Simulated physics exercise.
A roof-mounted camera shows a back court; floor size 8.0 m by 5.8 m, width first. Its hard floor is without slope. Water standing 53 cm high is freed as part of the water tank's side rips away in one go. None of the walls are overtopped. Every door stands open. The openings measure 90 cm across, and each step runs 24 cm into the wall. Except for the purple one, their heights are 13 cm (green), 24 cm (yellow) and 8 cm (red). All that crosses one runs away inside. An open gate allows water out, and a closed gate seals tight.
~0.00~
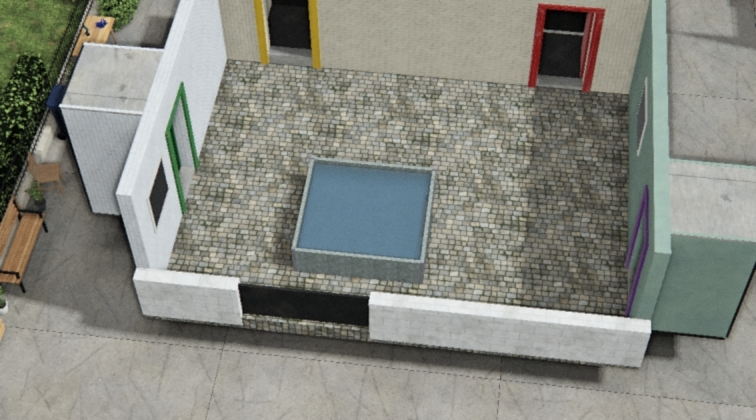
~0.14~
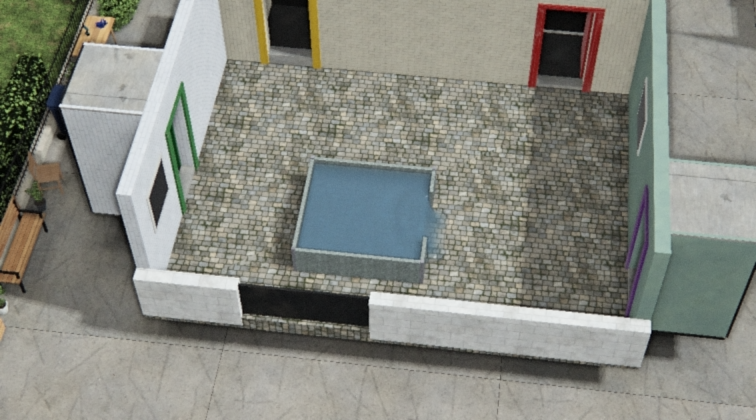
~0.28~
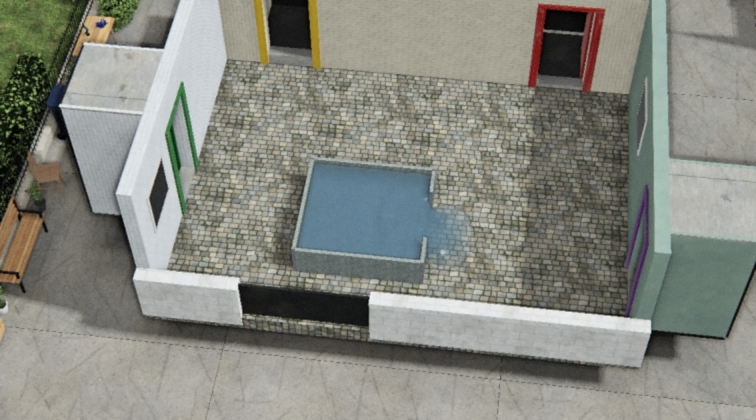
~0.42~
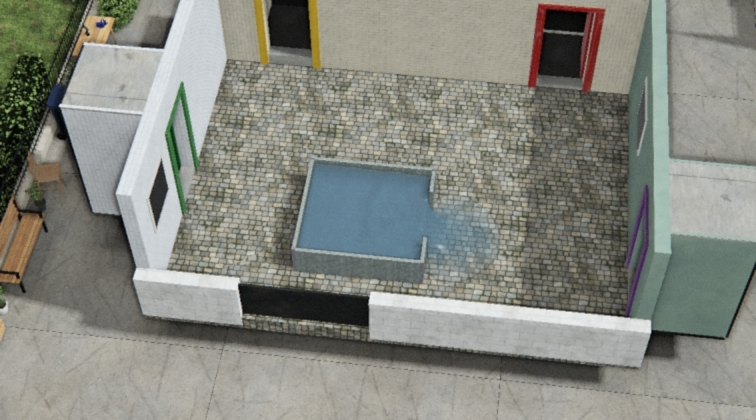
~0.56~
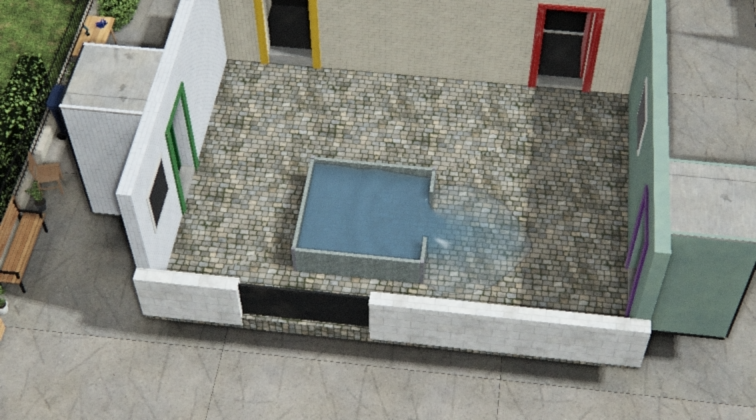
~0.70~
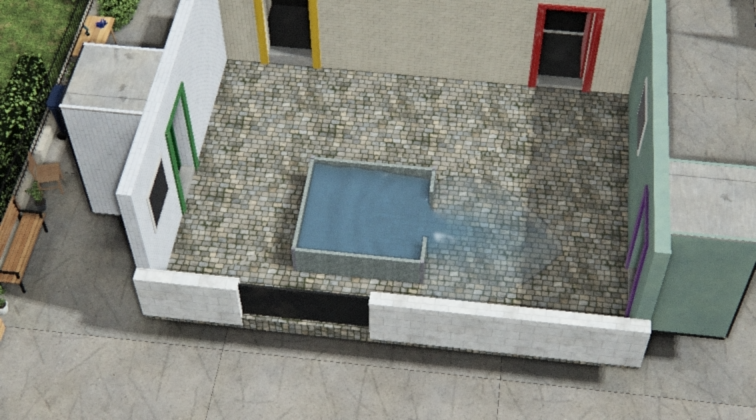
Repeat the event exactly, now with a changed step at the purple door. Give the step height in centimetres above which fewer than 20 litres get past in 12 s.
16 cm.
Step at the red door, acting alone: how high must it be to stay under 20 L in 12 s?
At red, roughly 8.5 cm.
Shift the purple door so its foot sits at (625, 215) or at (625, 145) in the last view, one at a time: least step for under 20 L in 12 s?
In turn: Roughly 14.0 cm, roughly 8.5 cm.
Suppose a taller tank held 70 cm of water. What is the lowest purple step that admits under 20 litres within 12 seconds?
Roughly 22 centimetres.
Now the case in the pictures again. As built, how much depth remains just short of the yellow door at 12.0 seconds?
About 2.5 centimetres.
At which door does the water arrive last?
Green.
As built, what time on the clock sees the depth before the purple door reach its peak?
I'd guess close to 2.6 seconds.
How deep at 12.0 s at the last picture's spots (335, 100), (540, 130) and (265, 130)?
Roughly 3, then 7, then 3 cm.
After 1.4 s water covers 25 % of the floor, deepest (32 cm) near (430, 239); 2 cm at the purple door, 0 litres in over its 7 cm step.
After 3.0 s water covers 35 % of the floor, deepest (24 cm) near (591, 333); 19 cm at the purple door, 72 litres in over its 7 cm step.
After 12.0 s water covers 90 % of the floor, deepest (8 cm) near (596, 141); 7 cm at the purple door, 188 litres in over its 7 cm step.
At the purple door as built, the water arrived by 1.3 s and peaked near 20 cm at 2.6 s.
Run again over the same 12 s with other heights there, 40 litres in over 13.5 cm, 7 litres over 18 cm. The limit of 20 litres is kept from about 16 cm up.
